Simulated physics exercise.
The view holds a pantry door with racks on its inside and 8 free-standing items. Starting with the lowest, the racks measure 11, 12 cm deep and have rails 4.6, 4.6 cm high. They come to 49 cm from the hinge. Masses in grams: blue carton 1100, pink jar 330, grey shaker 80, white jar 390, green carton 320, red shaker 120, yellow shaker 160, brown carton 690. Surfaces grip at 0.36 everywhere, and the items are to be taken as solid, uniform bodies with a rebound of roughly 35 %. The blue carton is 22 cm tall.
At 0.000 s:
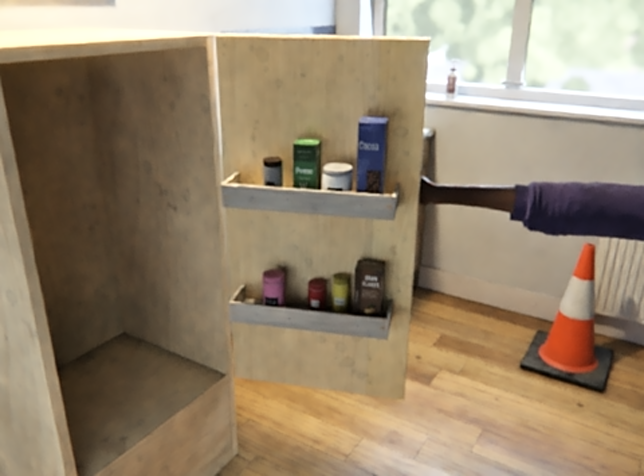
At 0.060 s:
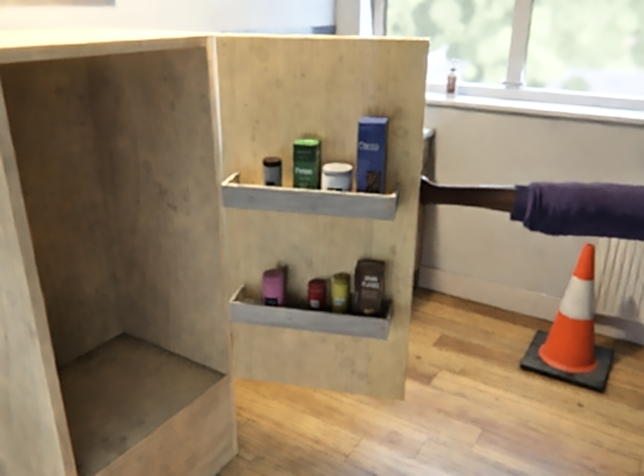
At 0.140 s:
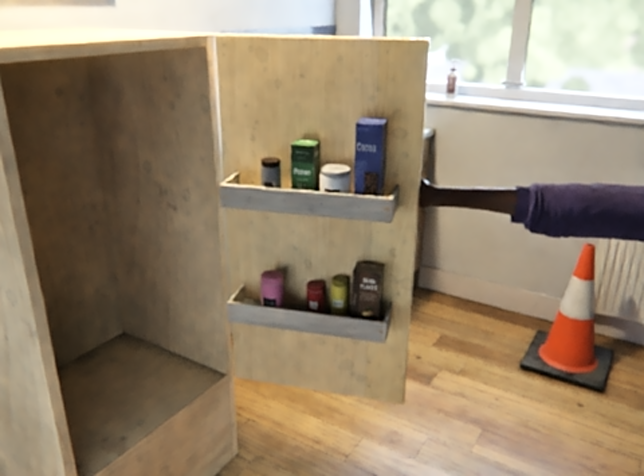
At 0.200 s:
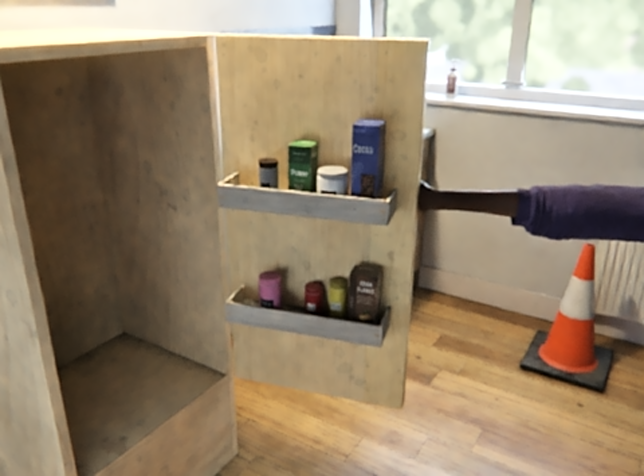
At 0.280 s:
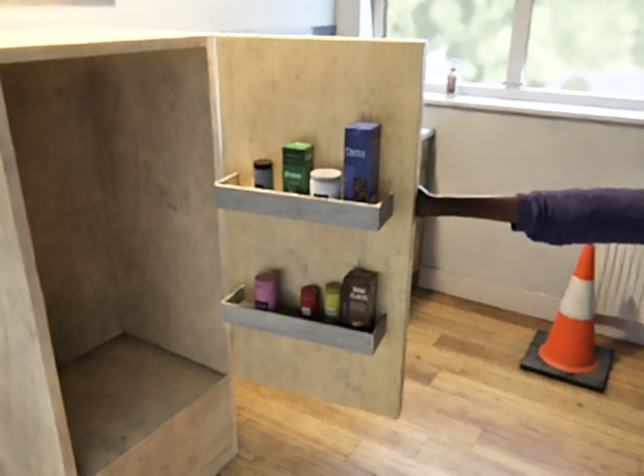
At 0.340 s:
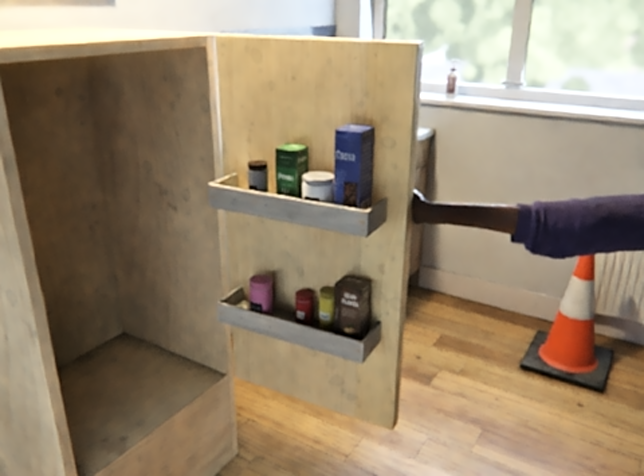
A wooden cabinet door holding two racks of containers swings slightly as a hand grips its edge.
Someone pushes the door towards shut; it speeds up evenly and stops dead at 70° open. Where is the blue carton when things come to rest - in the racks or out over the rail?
Out of the rack.
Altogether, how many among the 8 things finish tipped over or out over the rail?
The count is 2.
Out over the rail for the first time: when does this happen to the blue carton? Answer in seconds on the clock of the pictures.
0.9 s, roughly.
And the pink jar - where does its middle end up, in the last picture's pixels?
It ends up at about (233, 305).
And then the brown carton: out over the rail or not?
When everything stops, the brown carton is out of bounds.
After 0.64 s, door 70° open; blue carton 26° off upright near (277, 186); brown carton 39° off upright; yellow shaker 6° off upright.
After 1.14 s, door 70° open; blue carton and brown carton now out over the rail; yellow shaker 5° off upright; red shaker moved 5 cm.
After 1.34 s, door 70° open; yellow shaker moved 5 cm; red shaker moved 5 cm; green carton moved 3 cm.
In the end (1.9 s), out over the rail, blue carton and brown carton; not toppled but over 5 cm from the start, yellow shaker; the other 5 under 5 cm from the start.
